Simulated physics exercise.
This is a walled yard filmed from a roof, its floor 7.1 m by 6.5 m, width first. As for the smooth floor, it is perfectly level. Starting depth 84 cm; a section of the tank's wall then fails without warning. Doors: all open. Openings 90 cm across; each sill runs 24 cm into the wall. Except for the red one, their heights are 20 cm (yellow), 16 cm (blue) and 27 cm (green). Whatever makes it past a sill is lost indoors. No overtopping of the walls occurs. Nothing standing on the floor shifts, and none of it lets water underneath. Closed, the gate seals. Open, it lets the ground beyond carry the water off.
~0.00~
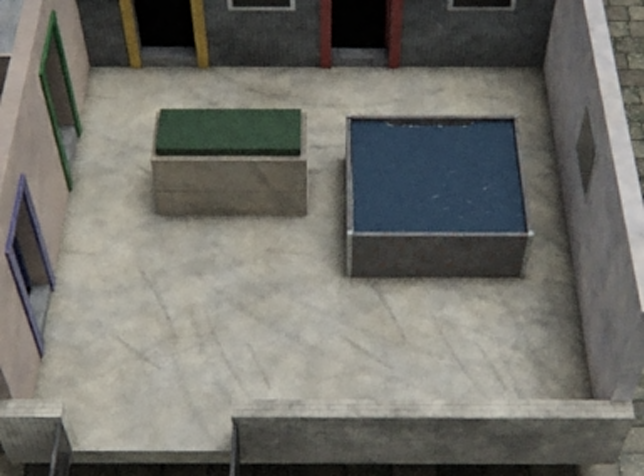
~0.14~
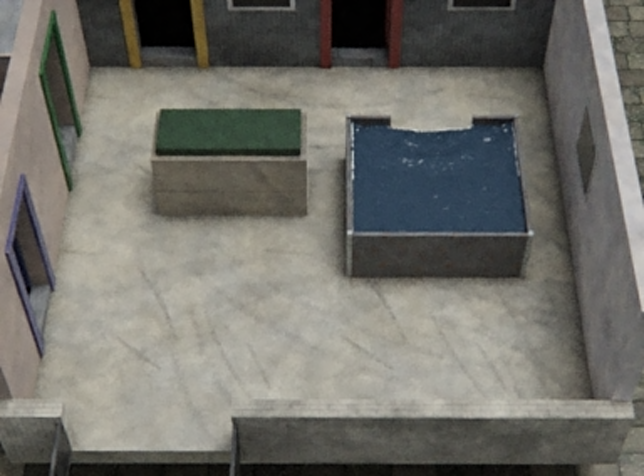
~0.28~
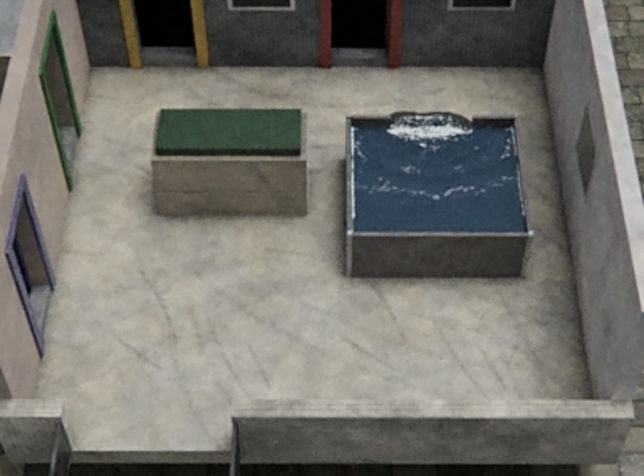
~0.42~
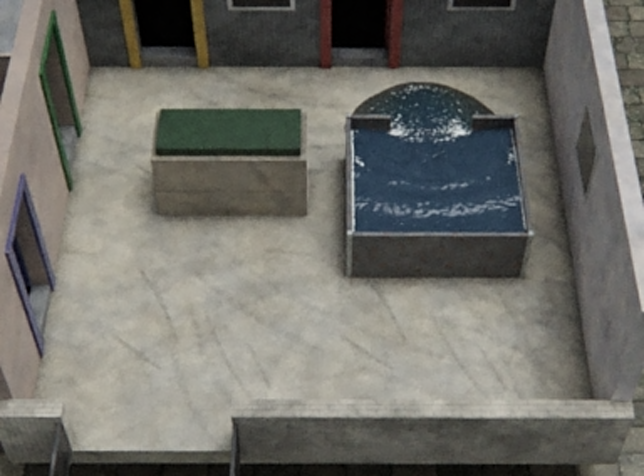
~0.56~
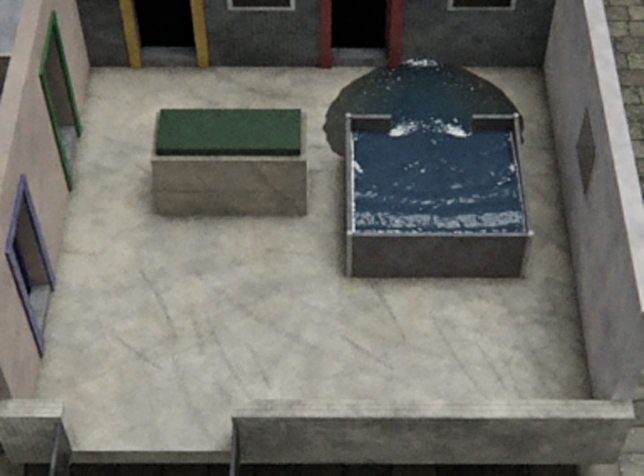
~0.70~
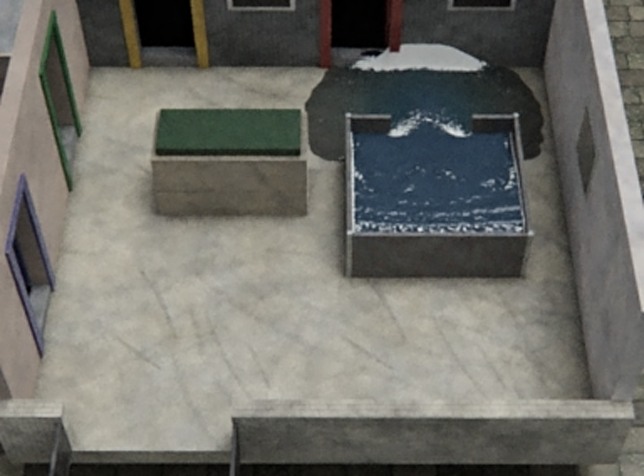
Water in the tank on the right poured out through a gap in its far side, foaming as it spread across the pale yard floor in a widening dark pool that reached the red door.
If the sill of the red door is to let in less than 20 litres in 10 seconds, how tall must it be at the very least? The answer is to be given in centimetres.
At the very least, close to 36 cm.
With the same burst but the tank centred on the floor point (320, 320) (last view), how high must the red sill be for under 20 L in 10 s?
At least some 28 centimetres tall.
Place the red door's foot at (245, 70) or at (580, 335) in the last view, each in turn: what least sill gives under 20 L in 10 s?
7.5 and 6.5 cm.
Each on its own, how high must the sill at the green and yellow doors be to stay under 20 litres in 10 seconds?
About 13.5 cm at green and 9.5 cm at yellow.
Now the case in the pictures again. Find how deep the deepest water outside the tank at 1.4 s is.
Around 69 centimetres.
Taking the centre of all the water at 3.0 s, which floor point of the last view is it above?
Centre of mass: About (408, 161) px.
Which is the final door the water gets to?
It's the blue one.
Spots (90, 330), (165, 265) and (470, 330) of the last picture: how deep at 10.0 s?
In order: Around 5, 3 and 2 cm.
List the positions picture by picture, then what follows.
Still water, 84 cm deep, in the tank at (436, 177); the red door at (361, 18) is dry, in the first picture.
The gap is on the far side, the front 0.4 m out at a hidden place; the back of the tank holds 84 cm, in the second picture.
The front is at (396, 117), 0.9 m from the gap on the far side; 1.2 m2 of floor is wet, 84 cm left at the back, in the third picture.
The gap is on the far side, the front 1.6 m out at (410, 86); the back of the tank holds 83 cm, in the fourth picture.
The front is at (390, 67), 2.0 m from the gap on the far side; 4.4 m2 of floor is wet, 76 cm left at the back, in the fifth picture.
The gap is on the far side, the front 2.1 m out at (367, 54); the back of the tank holds 70 cm; water is at the red door at (361, 18), in the sixth picture.
After 1.4 s water covers 15 % of the floor, deepest (69 cm) near (539, 67); 36 cm at the red door, 45 litres in over its 17 cm sill.
After 3.0 s water covers 40 % of the floor, deepest (37 cm) near (528, 67); 27 cm at the red door, 193 litres in over its 17 cm sill.
After 10.0 s water covers 100 % of the floor, deepest (14 cm) near (413, 75); 11 cm at the red door, 258 litres in over its 17 cm sill.
At the red door as built, the water arrived by 0.7 s and peaked near 36 cm at 1.4 s.
Run again over the same 10 s with other heights there, 57 litres in over 29.5 cm, 8 litres over 39.5 cm. The limit of 20 litres is kept from about 36 cm up.
